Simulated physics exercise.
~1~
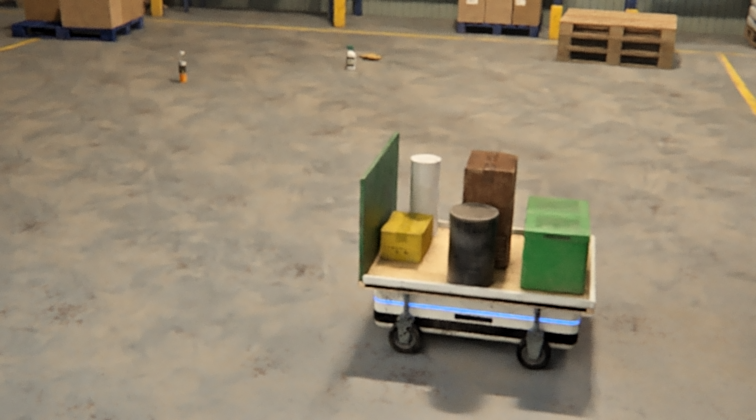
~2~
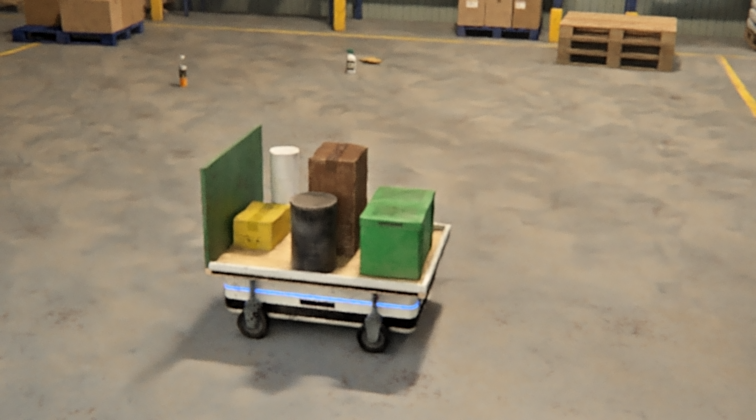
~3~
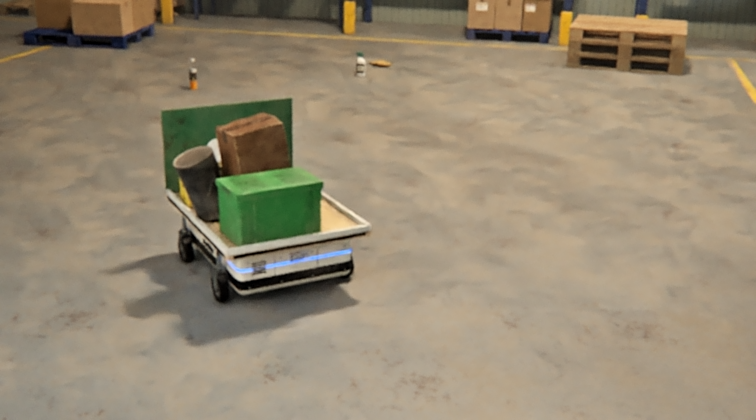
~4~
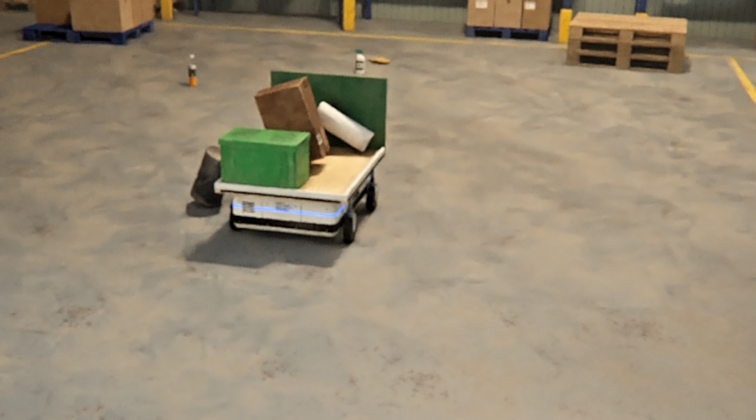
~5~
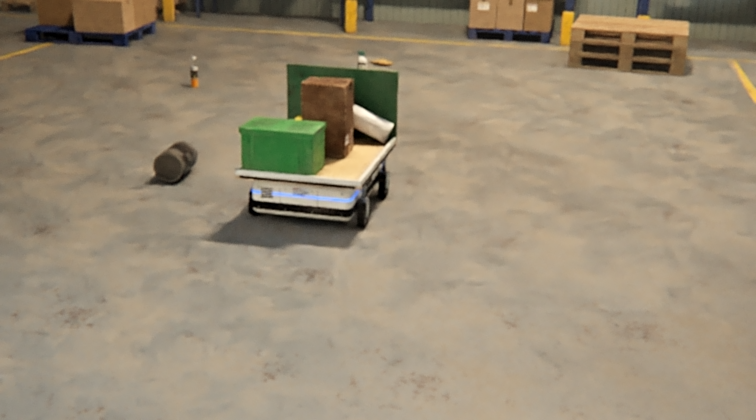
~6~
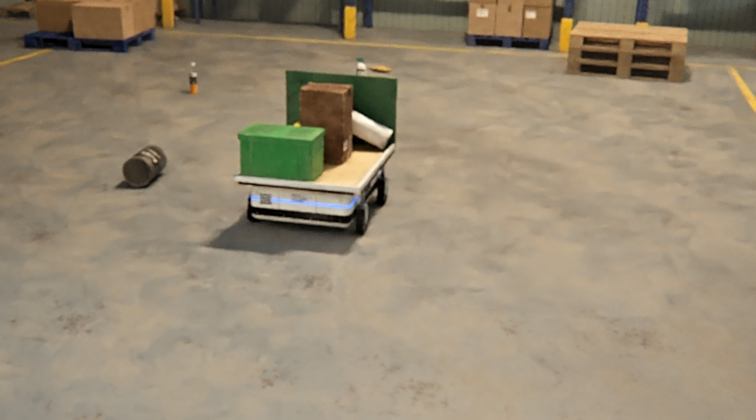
A low cart carrying assorted containers rolls left across a warehouse floor, then curves away toward the background as its load shifts and the white canister tips over; the black pail falls off the left side and rolls left, while the cart stops with the green tote and brown box aboard.
